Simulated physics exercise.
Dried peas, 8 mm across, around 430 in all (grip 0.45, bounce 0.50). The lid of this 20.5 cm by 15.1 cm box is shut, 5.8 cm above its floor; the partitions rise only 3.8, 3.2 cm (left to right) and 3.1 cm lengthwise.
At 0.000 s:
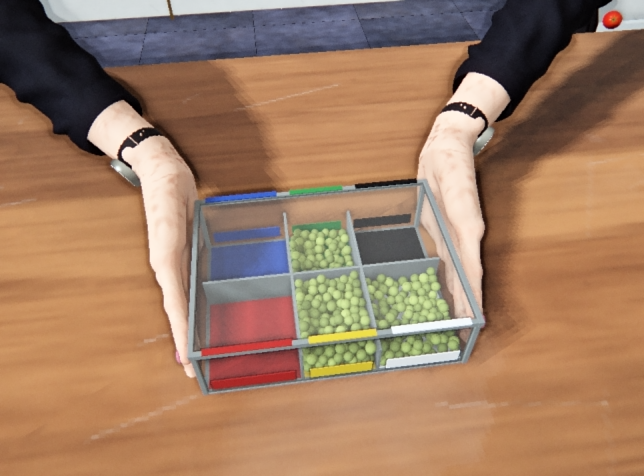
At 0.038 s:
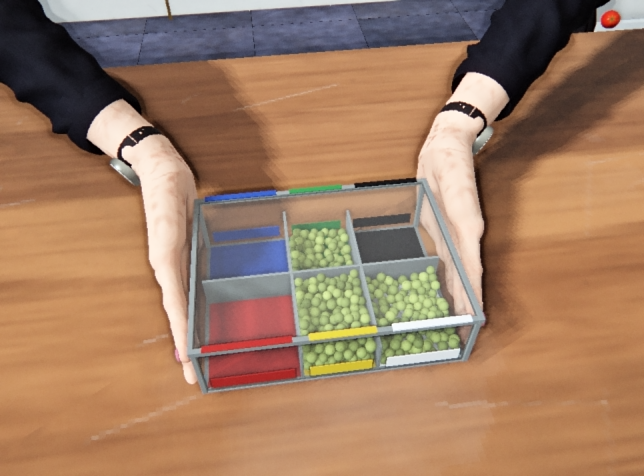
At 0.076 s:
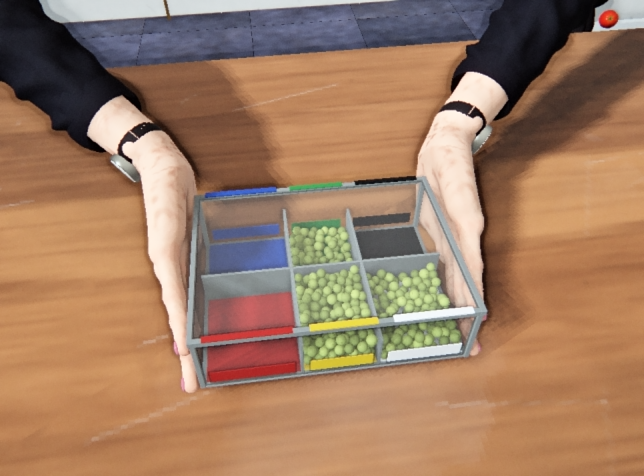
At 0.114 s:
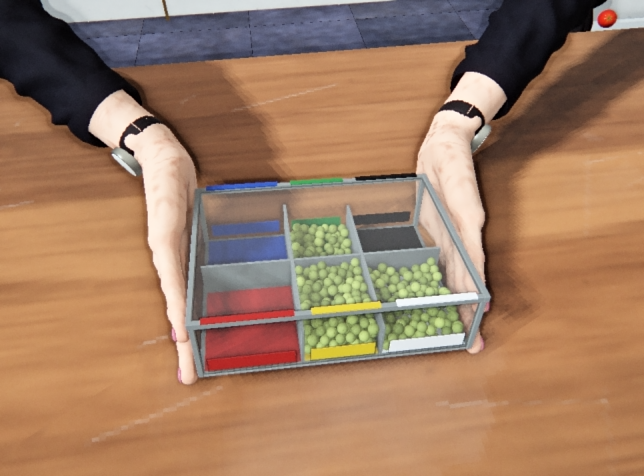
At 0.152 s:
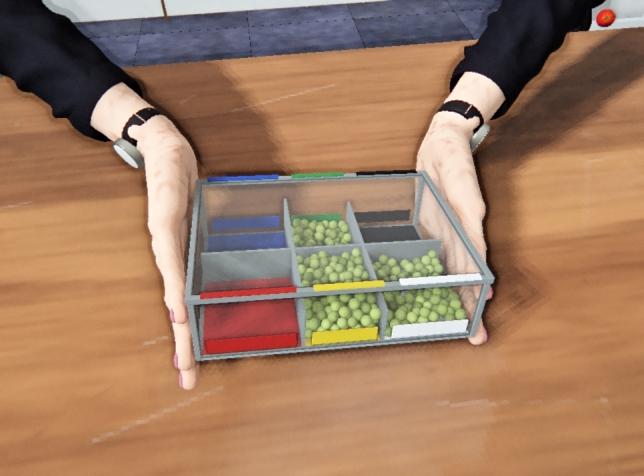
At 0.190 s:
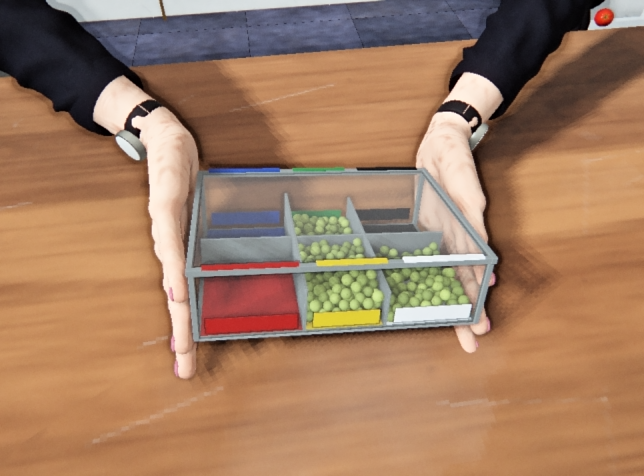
The clip shows two hands holding a clear, lidded box with coloured compartments, three of them containing green peas, above a wooden table. The hands gradually tilt the box, raising its near side so the front panel becomes more visible.
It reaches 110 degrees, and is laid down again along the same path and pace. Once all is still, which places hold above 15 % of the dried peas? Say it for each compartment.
Red compartment: Below; blue compartment: Below; green compartment: Above; yellow compartment: Below; white compartment: Below; black compartment: Above.
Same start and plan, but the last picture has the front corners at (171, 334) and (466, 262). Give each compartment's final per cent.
Red 10, blue 65, green 20, yellow 5, white 0, black 0.
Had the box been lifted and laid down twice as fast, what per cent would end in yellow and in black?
In that case yellow 0; black 55.
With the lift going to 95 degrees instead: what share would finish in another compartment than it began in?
Some 70 per cent.
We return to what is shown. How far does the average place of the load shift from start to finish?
Roughly 7.0 cm.
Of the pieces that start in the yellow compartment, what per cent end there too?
About 0 per cent.
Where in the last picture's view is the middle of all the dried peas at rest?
At about (371, 242).
Then, at 0.96 s, tilt 110 degrees; green 35 %, yellow 15 %, white 15 %, black 35 %.
Then, at 1.48 s, tilt 49 degrees; green 35 %, white 5 %, black 60 %.
After 2.06 s, tilt 0 degrees; green 35 %, white 5 %, black 60 %.
By 2.6 s all is still; red 0 %, blue 0 %, green 35 %, yellow 0 %, white 5 %, black 60 %.
